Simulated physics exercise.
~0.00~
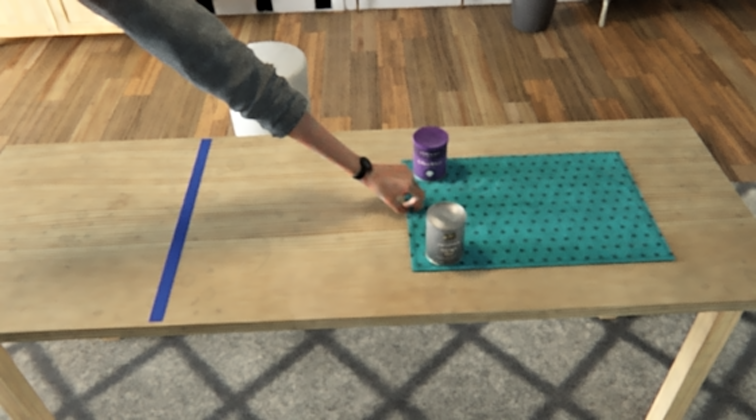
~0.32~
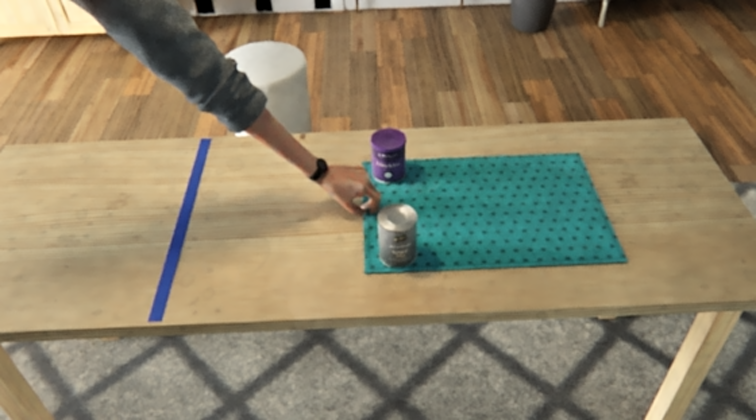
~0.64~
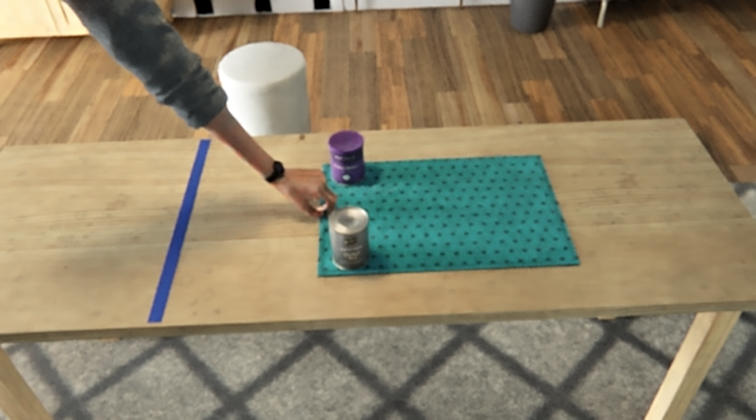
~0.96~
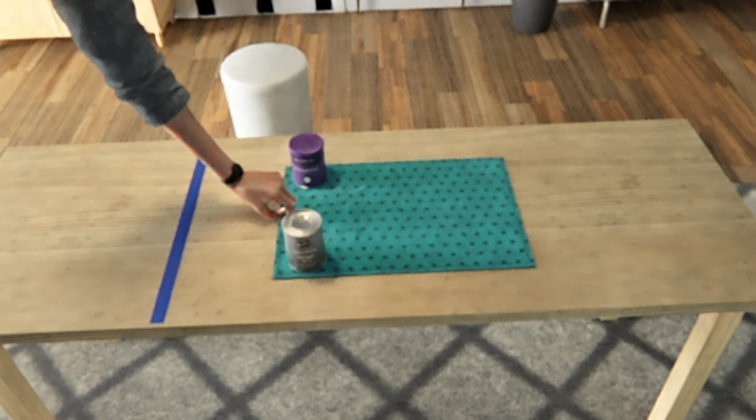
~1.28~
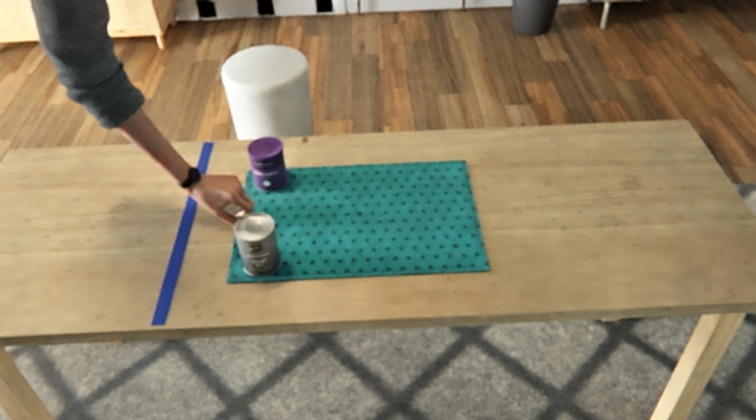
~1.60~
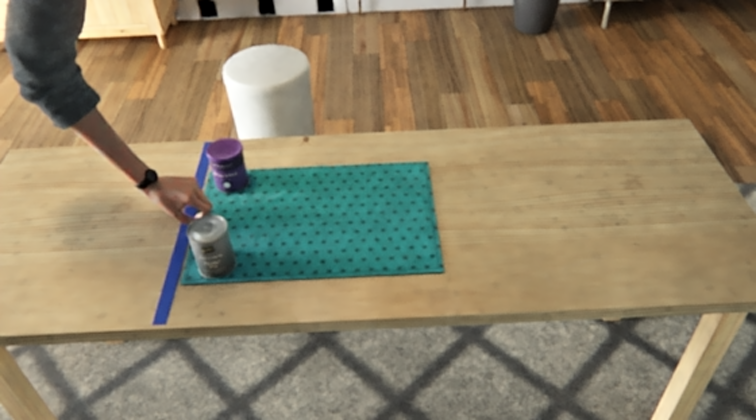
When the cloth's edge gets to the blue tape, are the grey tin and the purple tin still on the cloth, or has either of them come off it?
Both the grey tin and the purple tin are still on the cloth when its edge reaches the blue tape.
